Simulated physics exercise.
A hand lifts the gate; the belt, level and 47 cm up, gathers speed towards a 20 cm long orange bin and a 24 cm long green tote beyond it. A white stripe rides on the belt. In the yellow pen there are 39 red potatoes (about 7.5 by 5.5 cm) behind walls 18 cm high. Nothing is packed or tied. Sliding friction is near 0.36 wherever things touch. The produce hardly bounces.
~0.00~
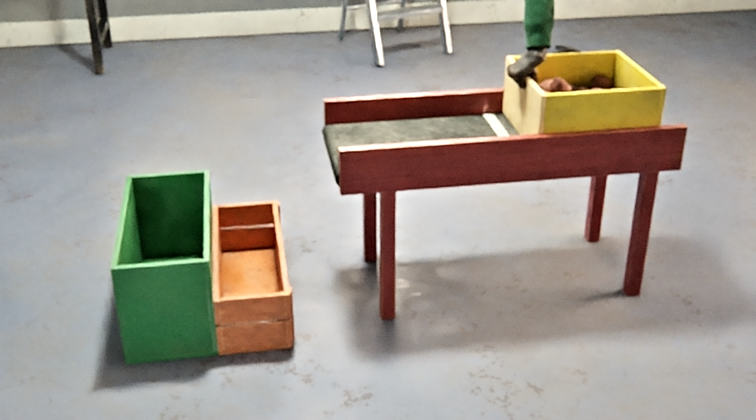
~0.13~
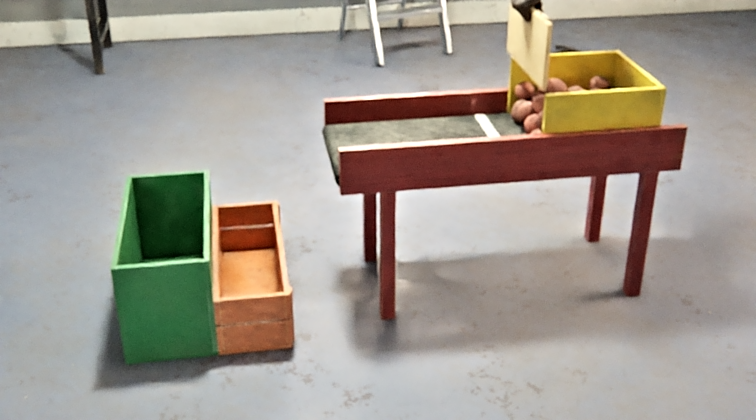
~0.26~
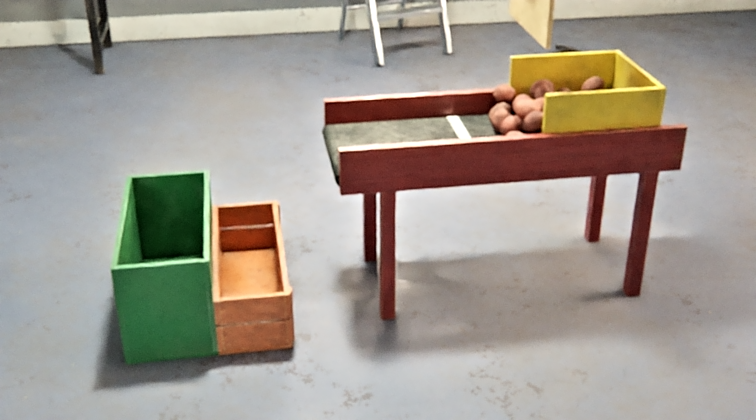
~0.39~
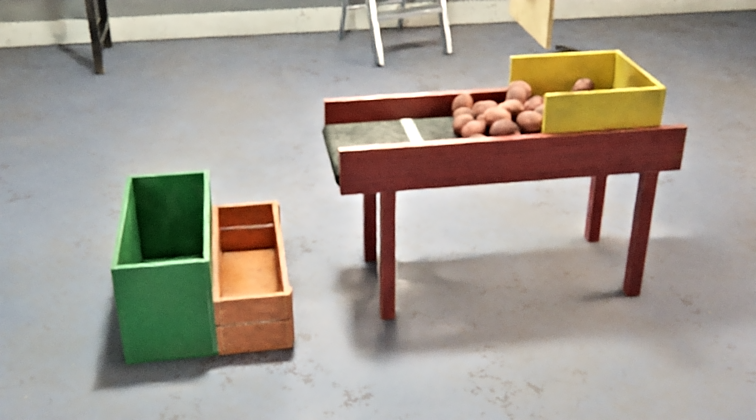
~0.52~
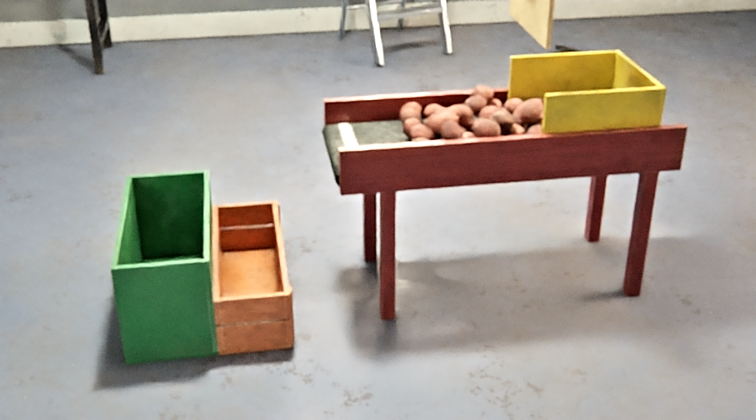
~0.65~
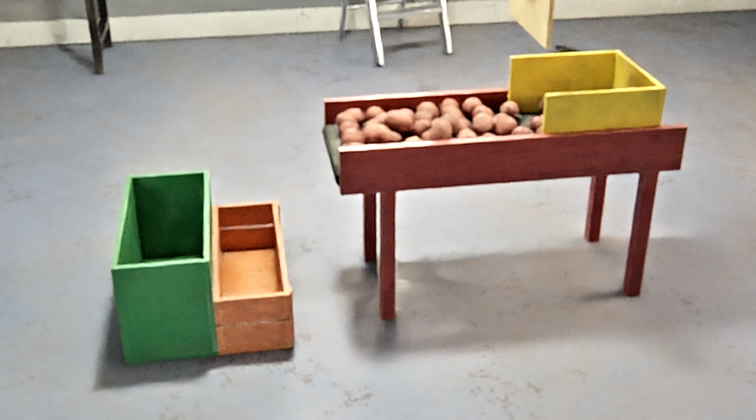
A yellow open-topped pen of red potatoes sits at the right end of a dark belt on a red-sided table, seen from slightly above in a room with a grey floor. A green tote and a smaller orange bin stand on the floor at left. A green-sleeved arm lifts the pen's pale gate, and the belt carries its white stripe and the spreading potatoes leftward, faster and faster, before a still camera.
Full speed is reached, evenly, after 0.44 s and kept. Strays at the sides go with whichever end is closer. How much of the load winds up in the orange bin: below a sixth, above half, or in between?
Ending in the orange bin: Over half of them.
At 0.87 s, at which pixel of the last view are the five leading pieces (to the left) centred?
At about (236, 204).
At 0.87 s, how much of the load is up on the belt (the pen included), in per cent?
Roughly 50 per cent.
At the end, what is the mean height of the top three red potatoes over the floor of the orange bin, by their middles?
About 12 cm.
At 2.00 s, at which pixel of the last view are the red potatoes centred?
At about (248, 274).
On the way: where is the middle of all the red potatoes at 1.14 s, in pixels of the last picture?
Around (261, 246).
After 0.87 s, 20 on the belt and 19 in the air.
After 1.14 s, 20 in the orange bin, 7 on the belt and 12 in the air.
After 1.51 s, 36 in the orange bin and 3 in the air.
Outcome (at 2.00 s), 39 in the orange bin. Asked share, 39 of 39, 100 per cent.
